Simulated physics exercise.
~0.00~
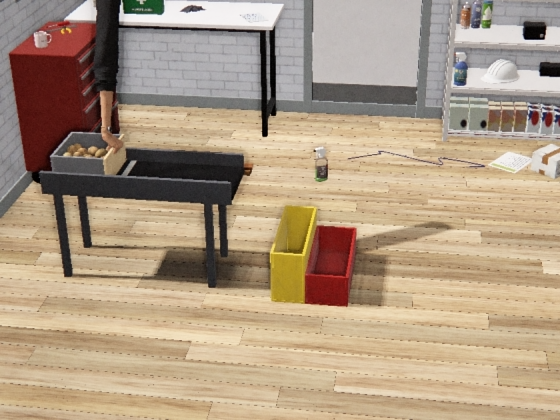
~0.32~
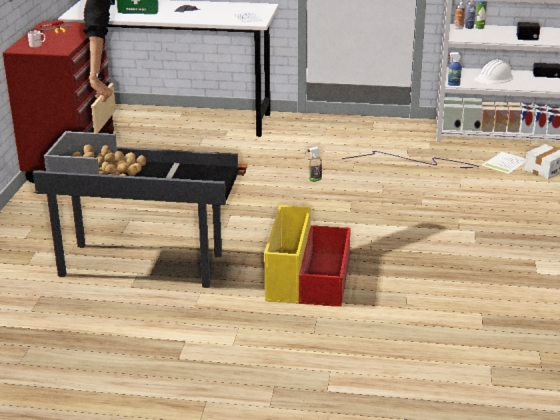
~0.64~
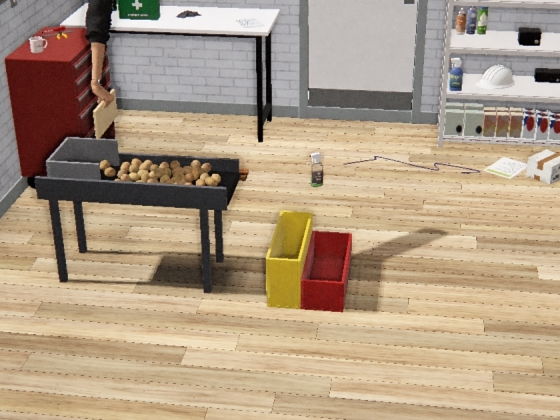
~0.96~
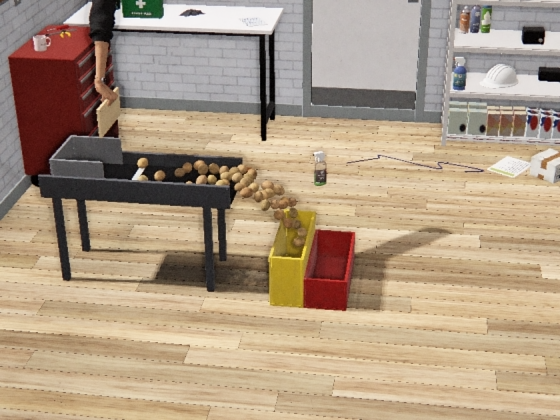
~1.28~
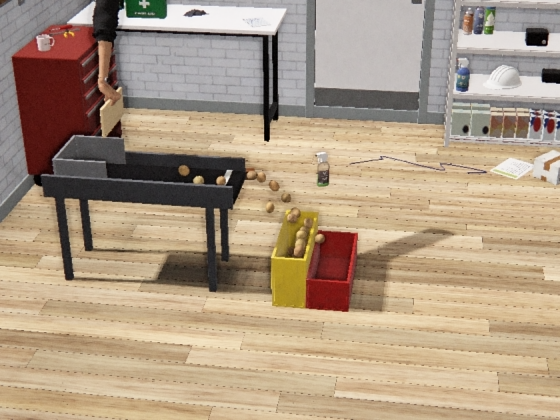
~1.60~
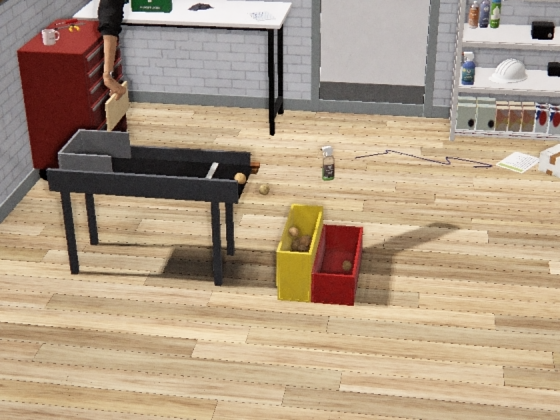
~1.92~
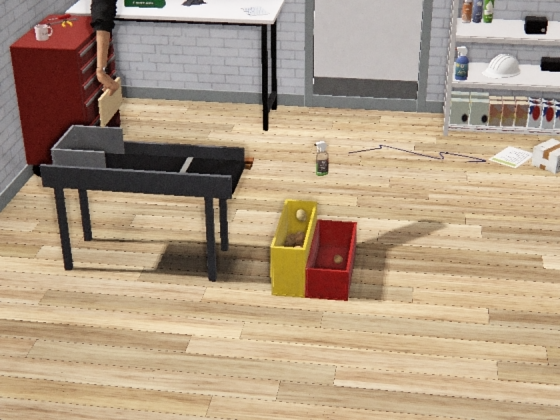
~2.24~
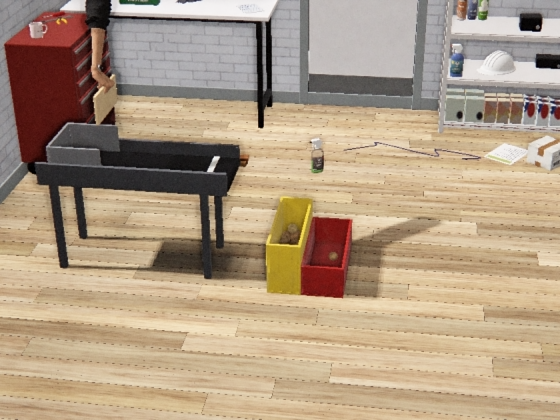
A heap of small, brown, potato-like lumps waits in a grey pen at the left end of a dark belt table, seen from above in a workshop with a pale plank floor. A red drawer cabinet stands behind, and a tall yellow bin and a shorter red tote sit on the floor to the right. A dark-sleeved arm lifts the light wooden gate from the pen, and the lumps spread rightward along the belt. They pour off the end in an arc, mostly into the yellow bin. The last stragglers drop, leaving the belt empty and one lump in the red tote.
